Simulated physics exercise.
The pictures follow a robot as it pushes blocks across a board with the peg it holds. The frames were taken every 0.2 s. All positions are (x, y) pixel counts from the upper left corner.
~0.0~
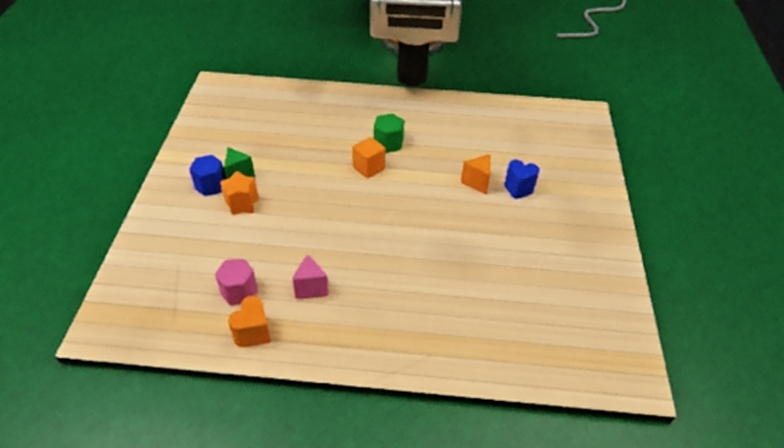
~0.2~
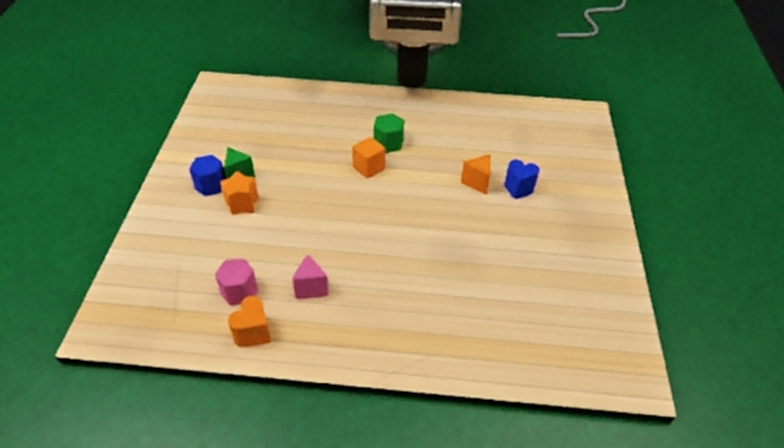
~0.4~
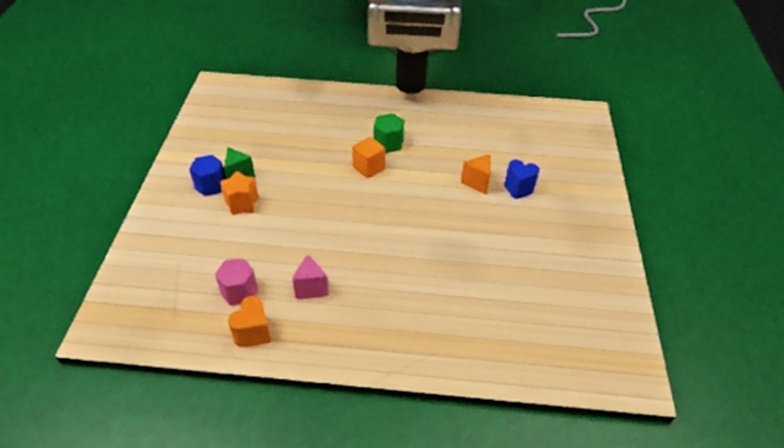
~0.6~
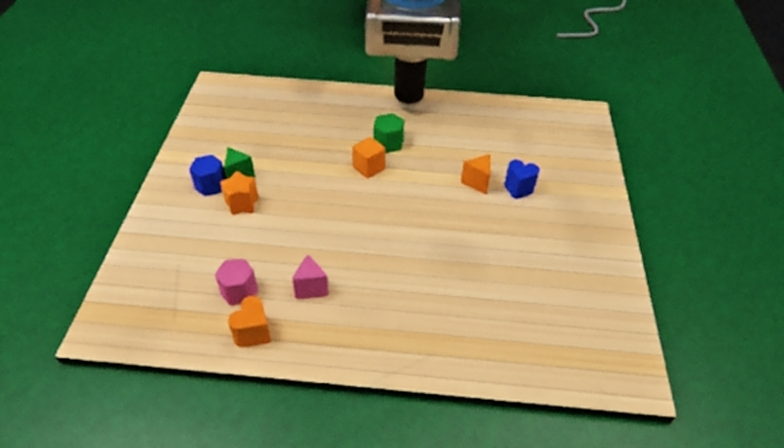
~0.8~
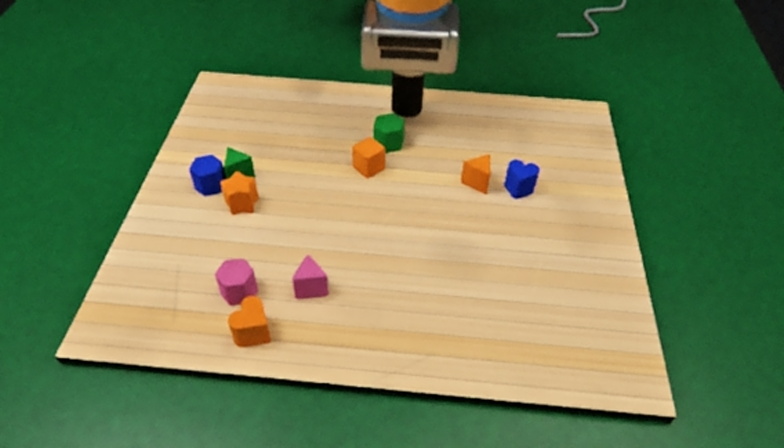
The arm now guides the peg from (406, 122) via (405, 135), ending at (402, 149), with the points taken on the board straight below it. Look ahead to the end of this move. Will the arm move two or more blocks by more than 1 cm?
Final answer: Yes.
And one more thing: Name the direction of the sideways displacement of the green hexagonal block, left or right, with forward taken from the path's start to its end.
It slides rightward.
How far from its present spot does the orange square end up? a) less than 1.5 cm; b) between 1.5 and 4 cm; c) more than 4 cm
b (between 1.5 and 4 cm)
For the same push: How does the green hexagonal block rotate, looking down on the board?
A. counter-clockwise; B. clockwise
The answer is B.
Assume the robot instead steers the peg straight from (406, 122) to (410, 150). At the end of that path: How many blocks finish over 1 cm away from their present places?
Blocks moved: One.
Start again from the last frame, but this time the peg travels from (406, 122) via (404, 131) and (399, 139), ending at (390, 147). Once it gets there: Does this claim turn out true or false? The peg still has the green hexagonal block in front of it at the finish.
That statement is accurate.
On the path given first. Halfway along, peg at (406, 122); green hexagonal block at (385, 129), turned 15° clockwise.
At the end, peg at (405, 135); orange square at (359, 154), turned 15° anticlockwise; green hexagonal block at (375, 138), turned 30° clockwise.
